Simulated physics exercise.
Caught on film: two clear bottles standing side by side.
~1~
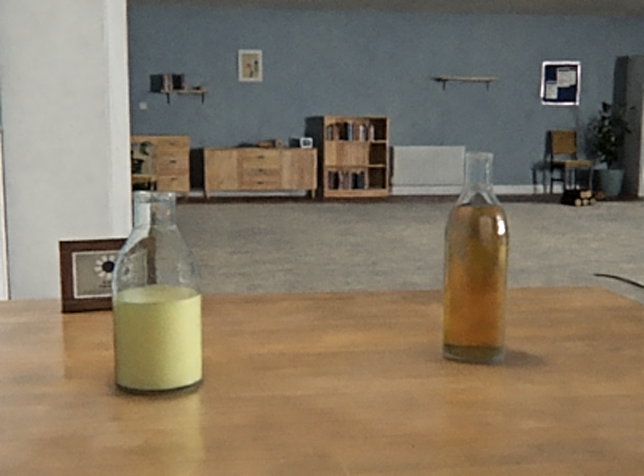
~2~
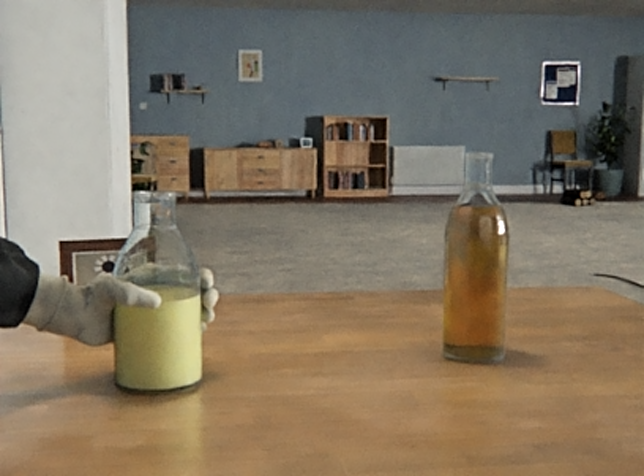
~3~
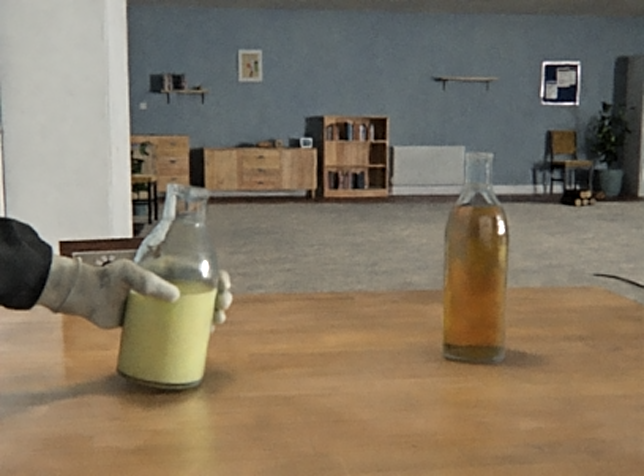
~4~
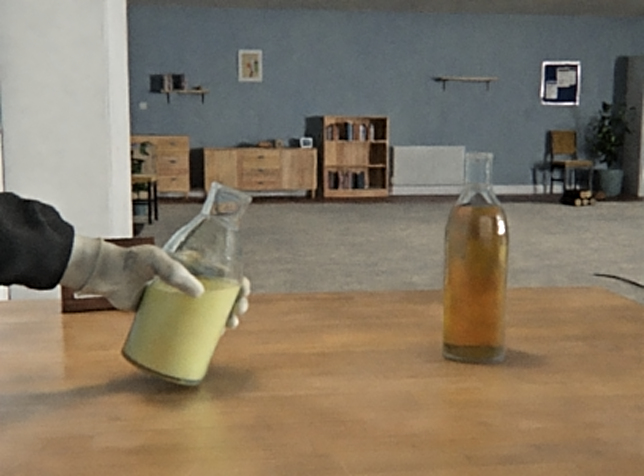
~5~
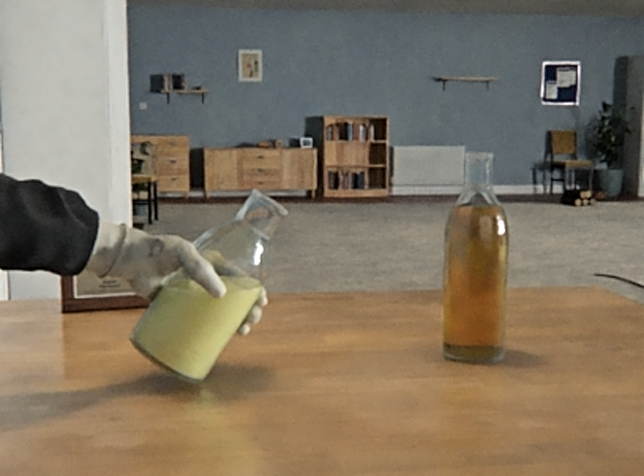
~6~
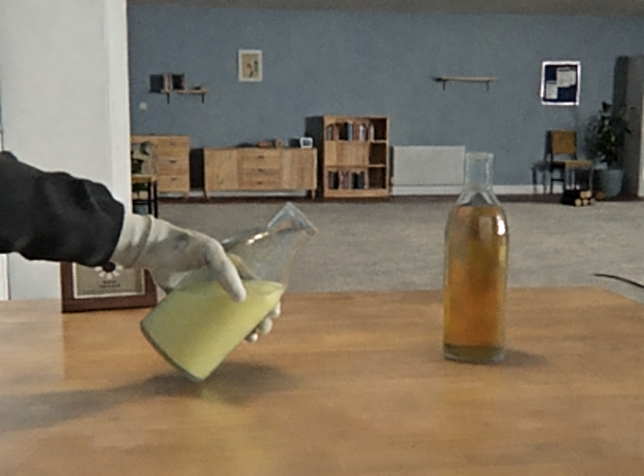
A gloved hand grips the left bottle of yellow liquid and tilts it to the right.
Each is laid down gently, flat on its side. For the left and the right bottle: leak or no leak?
Left: It leaks. Right: It leaks.
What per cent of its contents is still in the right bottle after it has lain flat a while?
Some 30 per cent.
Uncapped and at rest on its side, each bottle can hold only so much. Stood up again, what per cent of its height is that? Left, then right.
Near 18 and 22 in a hundred.
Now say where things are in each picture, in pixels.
Both stand upright; left bottle (156, 286) about half full, open; right bottle (476, 253) about three quarters full, open, in the first picture.
A hand takes the left bottle; left bottle about half full, surface at (157, 295); right bottle about three quarters full, surface at (477, 206), in the second picture.
The left bottle leans; left bottle (175, 279) about half full; right bottle (476, 253) about three quarters full, in the third picture.
The left bottle leans; left bottle (198, 276) tipped 20°; right bottle about three quarters full, surface at (477, 206), in the fourth picture.
The left bottle leans; left bottle (220, 277) tipped 35°; right bottle (476, 253) about three quarters full, in the fifth picture.
The left bottle leans; left bottle (240, 282) tipped 45°, open; right bottle about three quarters full, surface at (477, 206), open, in the sixth picture.
Next, the left bottle is nearly down; left bottle, dry at the neck.
After that, the left bottle lies flat; left bottle, some has come out.
Finally, both lie flat; left bottle, some has come out; right bottle, some has come out.
